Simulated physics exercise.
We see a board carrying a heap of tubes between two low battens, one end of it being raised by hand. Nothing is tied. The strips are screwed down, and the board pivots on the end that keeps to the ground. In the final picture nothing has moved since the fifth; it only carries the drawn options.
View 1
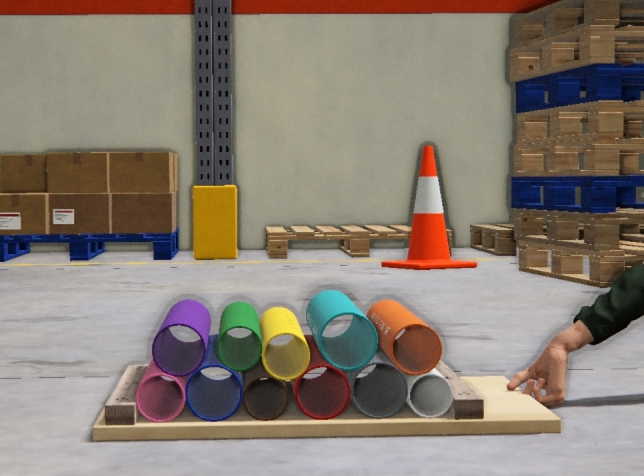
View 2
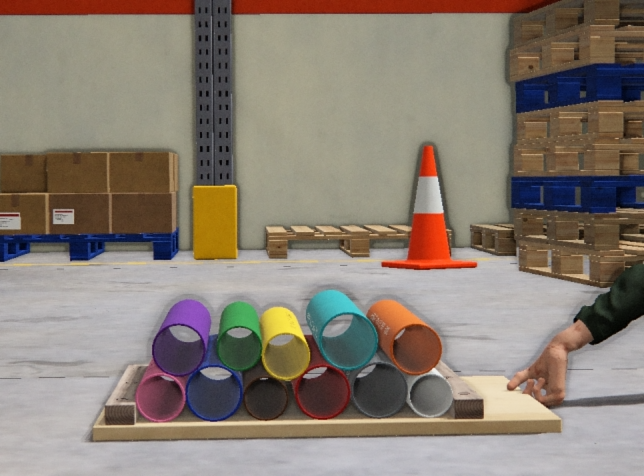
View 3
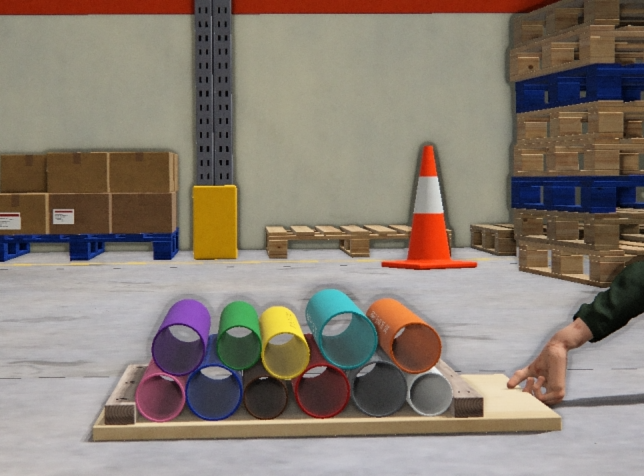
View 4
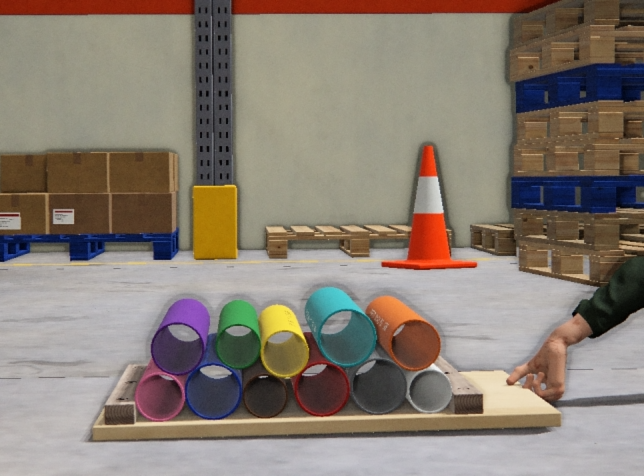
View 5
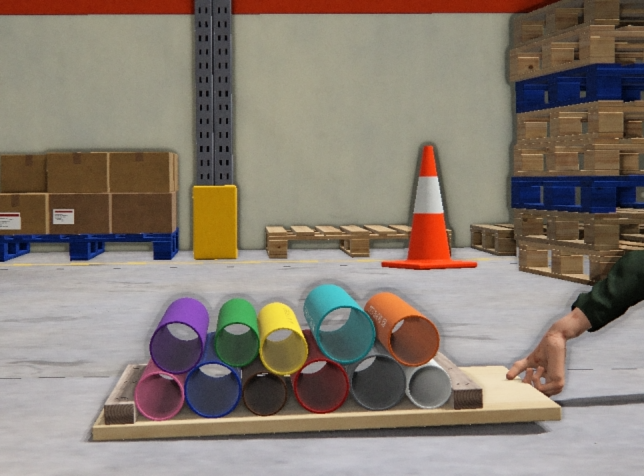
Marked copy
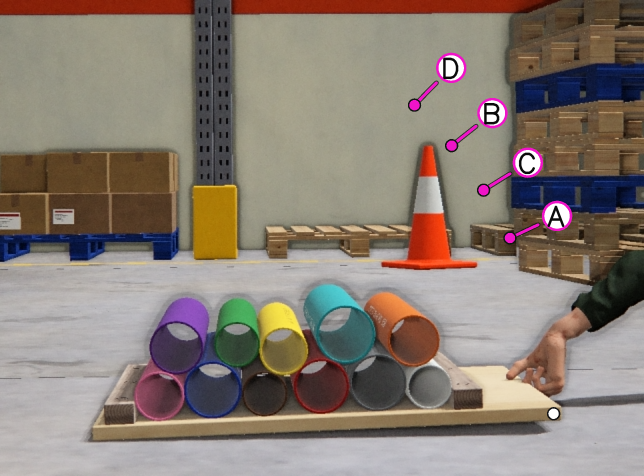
To begin with, colourful tubes sit stacked in two rows between low strips on a board lying on a warehouse floor, with a hand gripping its right end. The hand then raises that end very slightly, tilting the board a little, while the tubes keep their places in the stack.
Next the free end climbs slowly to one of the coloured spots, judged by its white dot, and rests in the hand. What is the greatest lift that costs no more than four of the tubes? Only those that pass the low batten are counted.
Stop at B.
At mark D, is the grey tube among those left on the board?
The grey tube: Yes.
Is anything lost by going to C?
At C: Yes.
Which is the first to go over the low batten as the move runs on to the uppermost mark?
The purple one.
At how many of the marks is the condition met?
Three of them.
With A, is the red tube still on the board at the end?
The red tube: Yes.
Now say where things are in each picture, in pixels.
In the first picture, brown tube (266, 398); red tube (323, 392); grey tube (379, 390).
In the second picture, grey tube (379, 390); white tube (430, 395).
In the third picture, board (320, 394); grey tube (379, 389); white tube (430, 394); green tube (239, 347).
In the fourth picture, board (320, 393); pink tube (160, 397); blue tube (213, 392).
In the fifth picture, board (319, 390); pink tube (159, 396); blue tube (213, 390).
On the marked copy, A at (510, 238); B at (452, 146); C at (484, 190); D at (415, 105); the white dot at (554, 414).
Taking B. A third of the way, board at 20°.
Two thirds of the way, board at 38°.
When it is over, board at 38°, four over the low batten (yellow, purple, turquoise, green).
As for the rest, A three over the low batten (yellow, purple, green); C four over the low batten (yellow, purple, turquoise, green); D five over the low batten.
